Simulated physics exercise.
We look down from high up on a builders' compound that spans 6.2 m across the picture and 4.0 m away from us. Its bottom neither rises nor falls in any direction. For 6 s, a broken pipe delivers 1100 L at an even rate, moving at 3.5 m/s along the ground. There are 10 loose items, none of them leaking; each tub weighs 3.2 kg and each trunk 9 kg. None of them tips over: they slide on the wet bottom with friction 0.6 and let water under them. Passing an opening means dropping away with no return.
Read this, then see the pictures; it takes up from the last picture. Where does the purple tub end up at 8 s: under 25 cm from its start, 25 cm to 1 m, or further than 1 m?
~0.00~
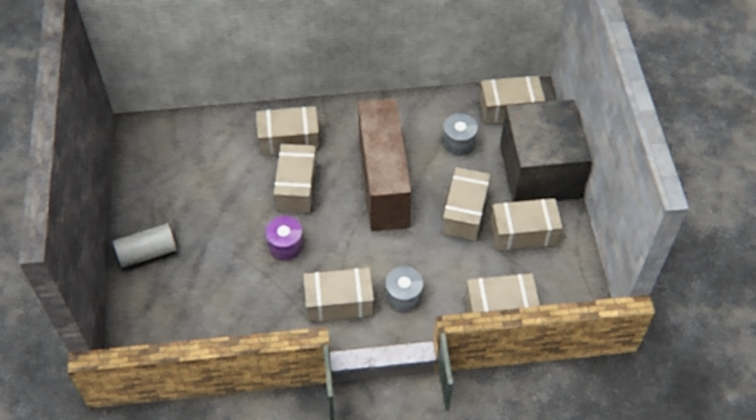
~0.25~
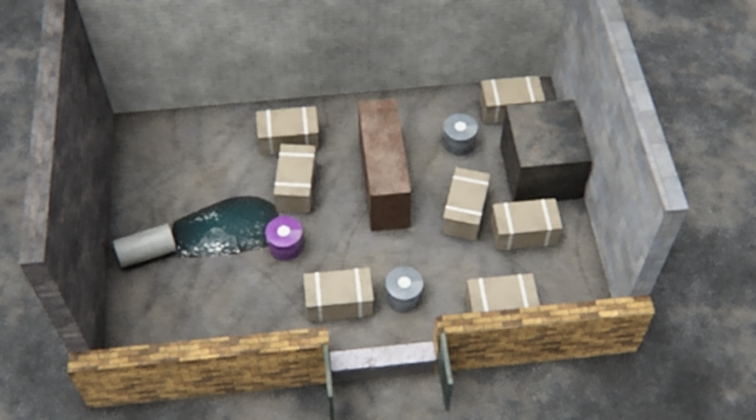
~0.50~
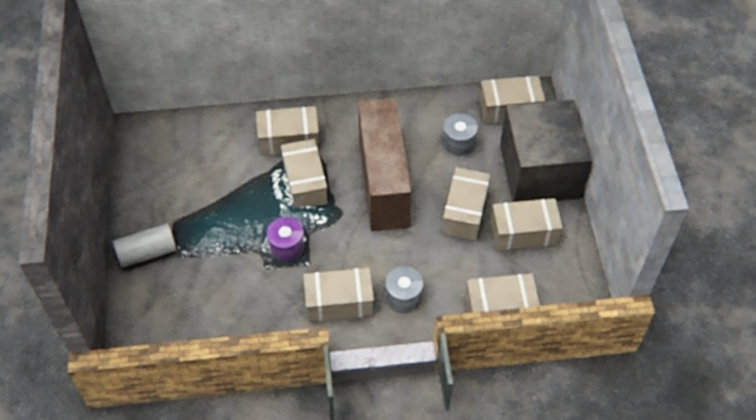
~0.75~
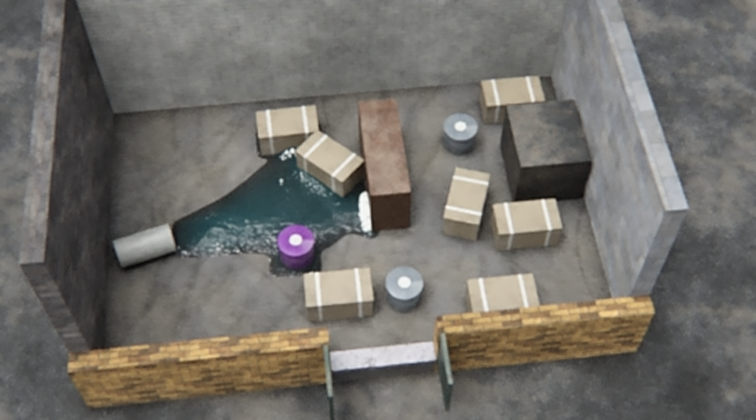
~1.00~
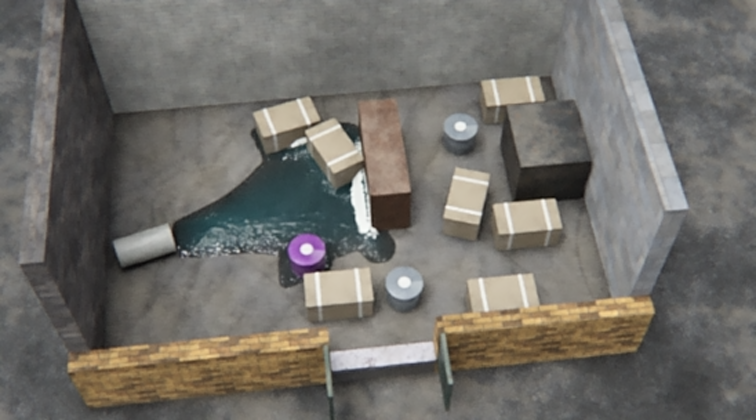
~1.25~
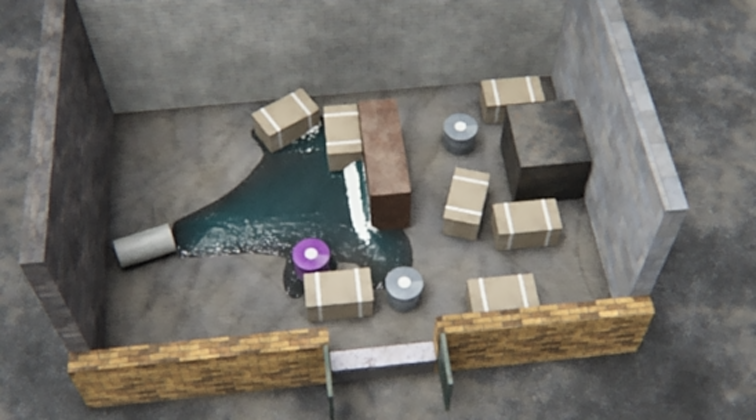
Pretty sure it gets shoved a bit.
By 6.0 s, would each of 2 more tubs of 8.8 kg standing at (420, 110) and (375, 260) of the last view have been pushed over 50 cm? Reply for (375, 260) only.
The shift is above the mark.
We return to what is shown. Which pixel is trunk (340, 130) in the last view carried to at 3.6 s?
Look for it near (349, 95).
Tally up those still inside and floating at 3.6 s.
At that time the total is 1.
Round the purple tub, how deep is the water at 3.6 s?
2 cm or so.
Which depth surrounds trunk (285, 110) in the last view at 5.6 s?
3 cm.
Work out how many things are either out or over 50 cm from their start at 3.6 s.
By then the count is 2.
After 1.8 s the purple tub is near (311, 254), 0.5 m from its start, aground; 0 of 10 are out; 0 afloat.
After 3.6 s the purple tub is near (310, 253), 0.5 m from its start, aground; 1 of 10 are out; 1 afloat.
After 5.6 s the purple tub is near (310, 253), 0.5 m from its start, aground; 1 of 10 are out; 5 afloat.
After 8.0 s the purple tub is near (295, 259), 0.4 m from its start, afloat; 1 of 10 are out; 8 afloat.
